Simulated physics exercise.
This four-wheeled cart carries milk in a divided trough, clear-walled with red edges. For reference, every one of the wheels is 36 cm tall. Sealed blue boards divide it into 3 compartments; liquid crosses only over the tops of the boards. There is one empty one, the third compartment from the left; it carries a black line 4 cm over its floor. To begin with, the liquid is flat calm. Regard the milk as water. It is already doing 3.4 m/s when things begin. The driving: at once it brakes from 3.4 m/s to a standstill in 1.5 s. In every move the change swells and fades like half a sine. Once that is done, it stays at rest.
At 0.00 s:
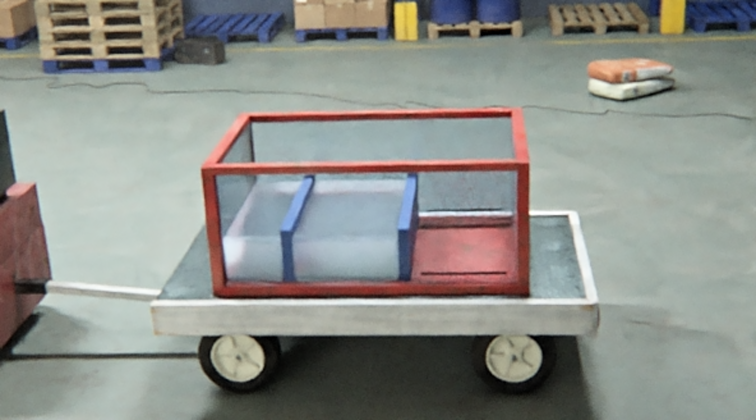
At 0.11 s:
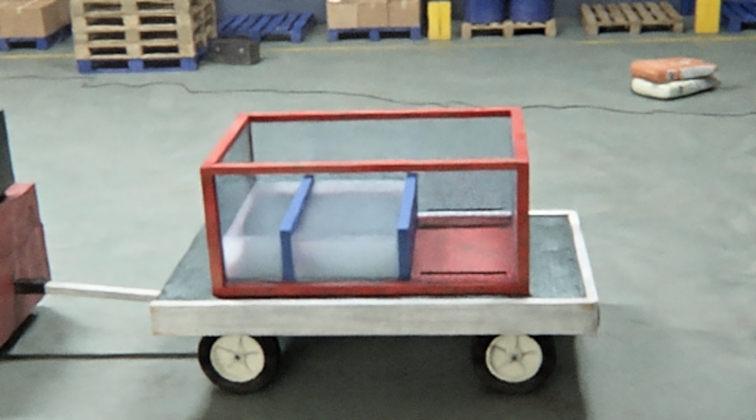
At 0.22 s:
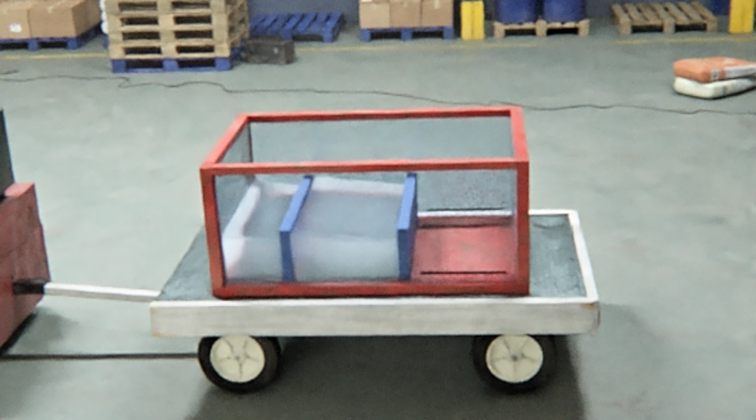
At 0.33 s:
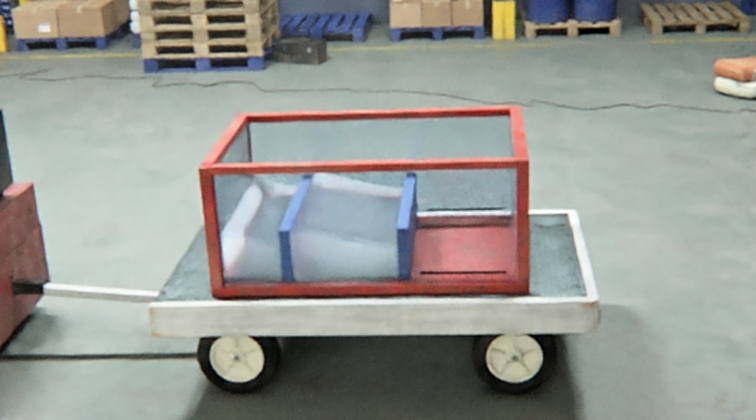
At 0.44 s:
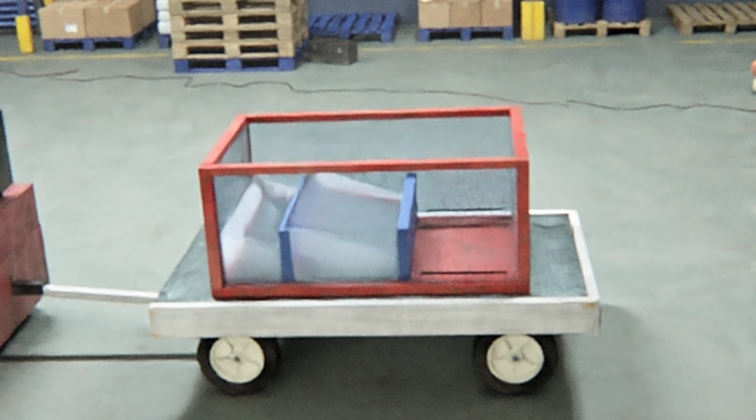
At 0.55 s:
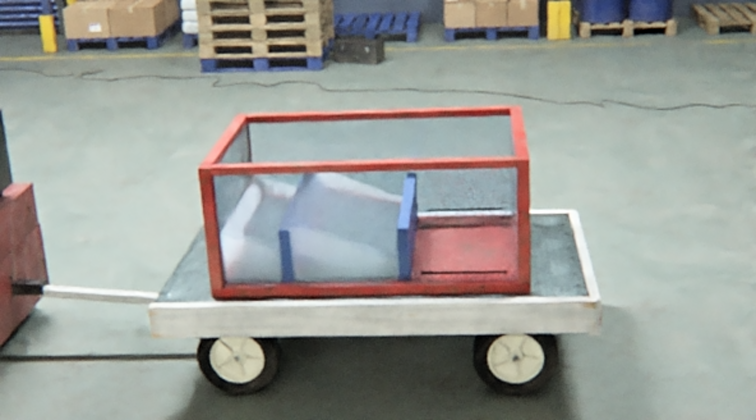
A cart rolls left across a warehouse floor while milk begins sloshing in its red-edged, divided trough.
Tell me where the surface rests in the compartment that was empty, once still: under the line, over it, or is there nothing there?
Nothing there.
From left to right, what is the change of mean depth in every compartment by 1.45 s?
In cm: 5 up, 3 down, 0.
Then, 0.95 s in, the mean depths from the left are 25, 19, 0 cm.
Then, 1.45 s in, the mean depths from the left are 26, 18, 0 cm.
Then, 2.05 s in, the mean depths from the left are 25, 19, 0 cm.
Then, 4.49 s in, the mean depths from the left are 24, 19, 0 cm.
